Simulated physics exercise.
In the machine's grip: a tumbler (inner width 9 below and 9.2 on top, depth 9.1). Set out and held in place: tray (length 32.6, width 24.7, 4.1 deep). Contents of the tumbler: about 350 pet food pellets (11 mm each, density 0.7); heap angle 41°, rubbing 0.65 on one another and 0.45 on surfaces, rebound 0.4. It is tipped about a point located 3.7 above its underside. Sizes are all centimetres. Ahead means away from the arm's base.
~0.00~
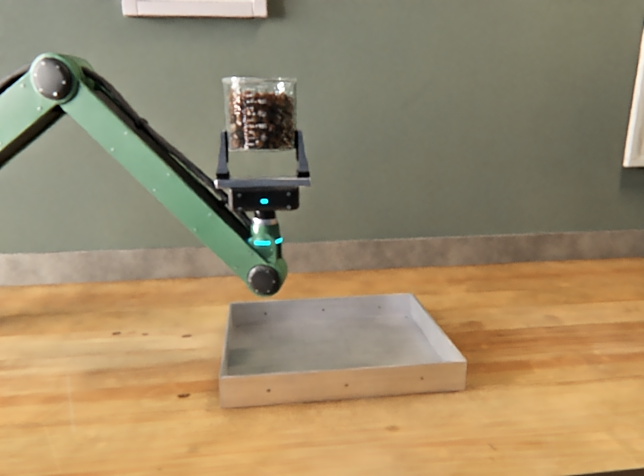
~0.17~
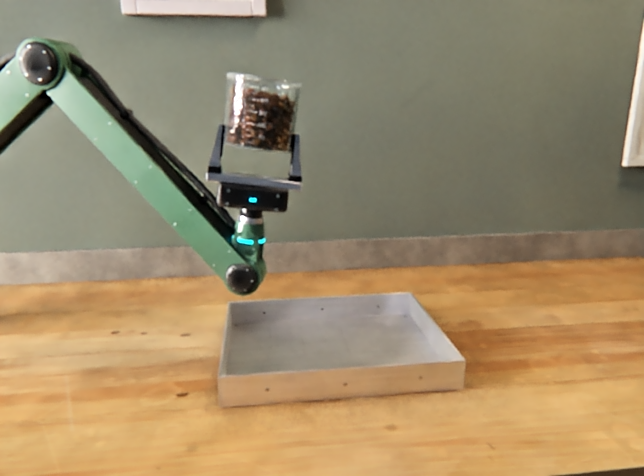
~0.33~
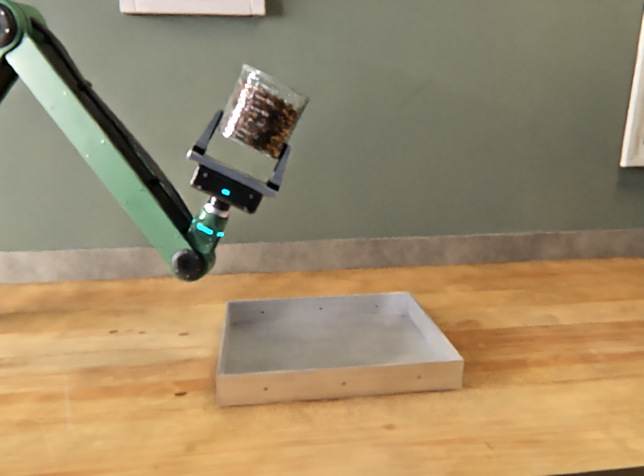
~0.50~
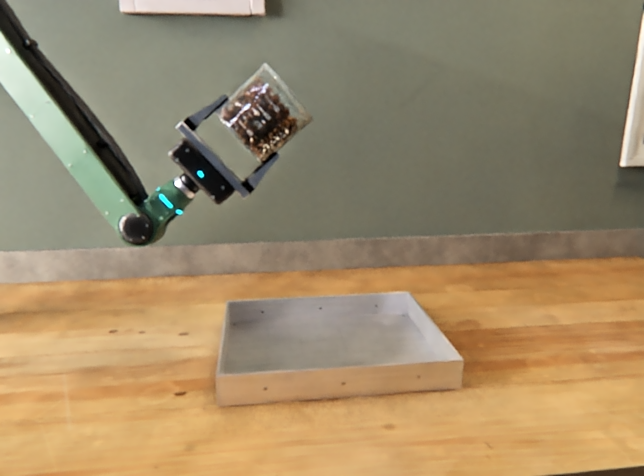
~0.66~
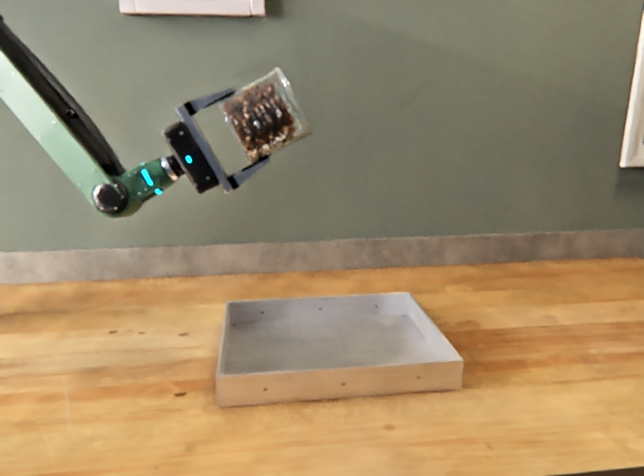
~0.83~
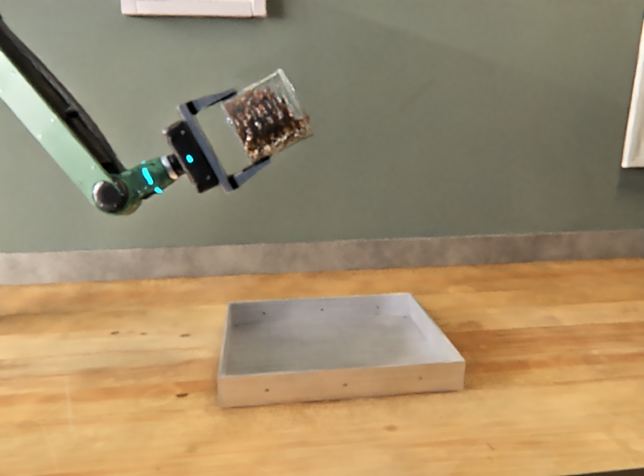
A green robot arm with glowing cyan lights reaches in from the left, its black gripper holding a clear tumbler of brown pellets, seen from the front in a room with a grey-green wall. Below sits an empty, shallow grey tray on a wooden tabletop. The arm draws left as the gripper tilts the upright tumbler steeply rightward, then nearly stills, while the camera barely shifts.
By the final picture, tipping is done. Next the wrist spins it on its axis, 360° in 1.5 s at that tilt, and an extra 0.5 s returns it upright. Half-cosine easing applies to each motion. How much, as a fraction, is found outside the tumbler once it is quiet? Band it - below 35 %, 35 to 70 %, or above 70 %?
My answer is below 35 %.
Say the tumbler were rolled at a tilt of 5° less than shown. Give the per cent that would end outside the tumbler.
0 %.
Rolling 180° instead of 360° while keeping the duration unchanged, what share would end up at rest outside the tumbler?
Roughly 0 percent, then.
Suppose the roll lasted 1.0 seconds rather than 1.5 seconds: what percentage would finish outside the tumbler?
That would give near 0 in a hundred.
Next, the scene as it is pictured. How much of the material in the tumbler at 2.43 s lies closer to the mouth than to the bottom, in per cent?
I'd put it at some 40 per cent.
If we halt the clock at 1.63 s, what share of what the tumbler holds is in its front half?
45 per cent, roughly.
After 1.63 s, tipped 64°, highest piece 41 above the table; 342 in the tumbler, 1 in the tray, 3 in flight or on a rim.
After 2.43 s, tipped 58°, highest piece 41 above the table; 328 in the tumbler, 17 in the tray, 1 in flight or on a rim.
After 3.03 s, upright, highest piece 41 above the table; 328 in the tumbler, 18 in the tray.
After 3.73 s, upright, highest piece 41 above the table; 328 in the tumbler, 18 in the tray.
At rest, 328 in the tumbler, 18 in the tray. That is 5 % outside the tumbler.
